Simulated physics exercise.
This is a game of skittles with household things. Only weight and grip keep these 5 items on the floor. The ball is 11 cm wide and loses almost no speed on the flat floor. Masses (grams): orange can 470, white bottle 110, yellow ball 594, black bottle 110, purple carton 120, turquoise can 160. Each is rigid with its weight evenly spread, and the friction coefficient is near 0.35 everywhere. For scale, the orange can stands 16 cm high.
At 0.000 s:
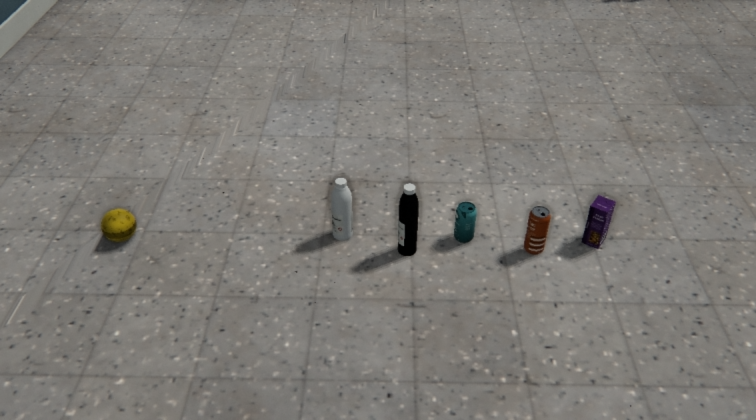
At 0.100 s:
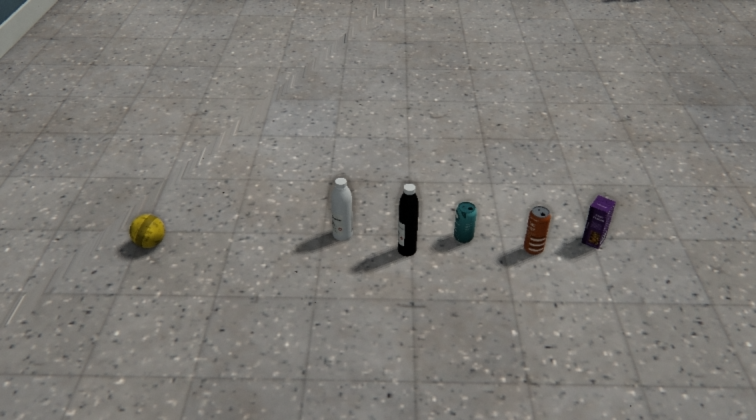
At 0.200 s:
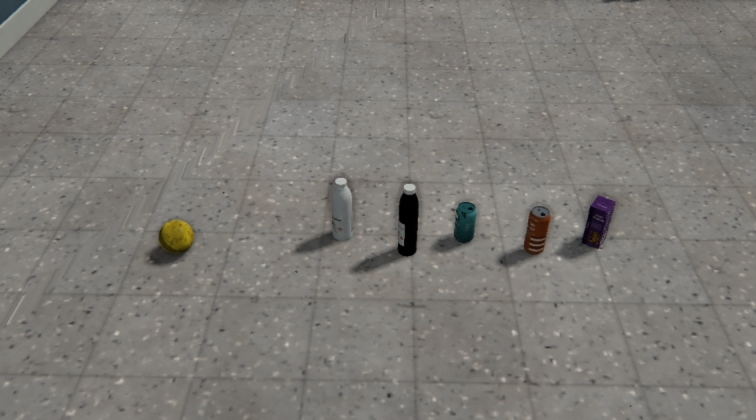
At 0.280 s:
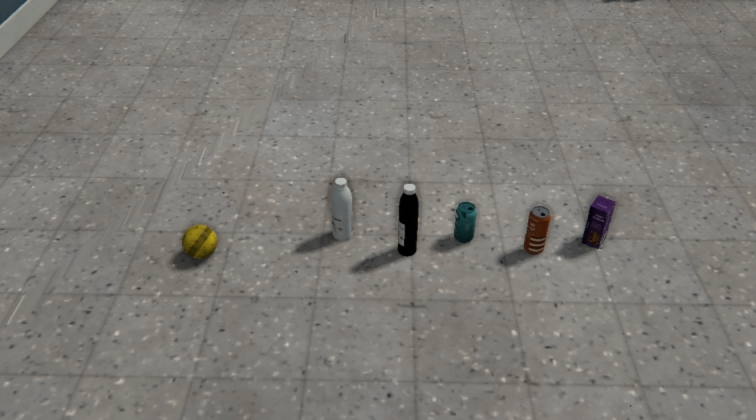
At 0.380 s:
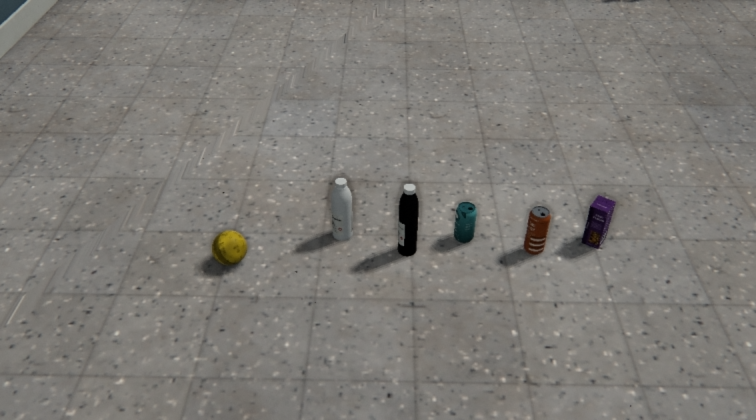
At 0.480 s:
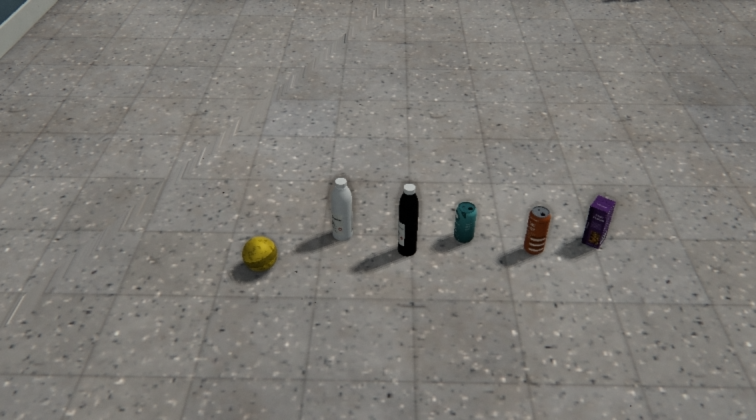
A yellow ball rolls steadily from the left across a speckled tiled floor, moving rightward and slightly nearer the viewer, while a white bottle, black bottle, turquoise can, orange can and purple carton stand motionless in a loose row.
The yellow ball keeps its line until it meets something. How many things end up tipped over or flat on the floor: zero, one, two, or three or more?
Lost: Not one.
After 0.98 s, 101 cm rolled; yellow ball near (420, 286).
After 1.58 s, 162 cm rolled; yellow ball near (632, 329).
By the end (2.1 s), all 5 in place, give or take 8 cm. Seen from the same camera at the end, orange can near (537, 231), white bottle near (342, 209).
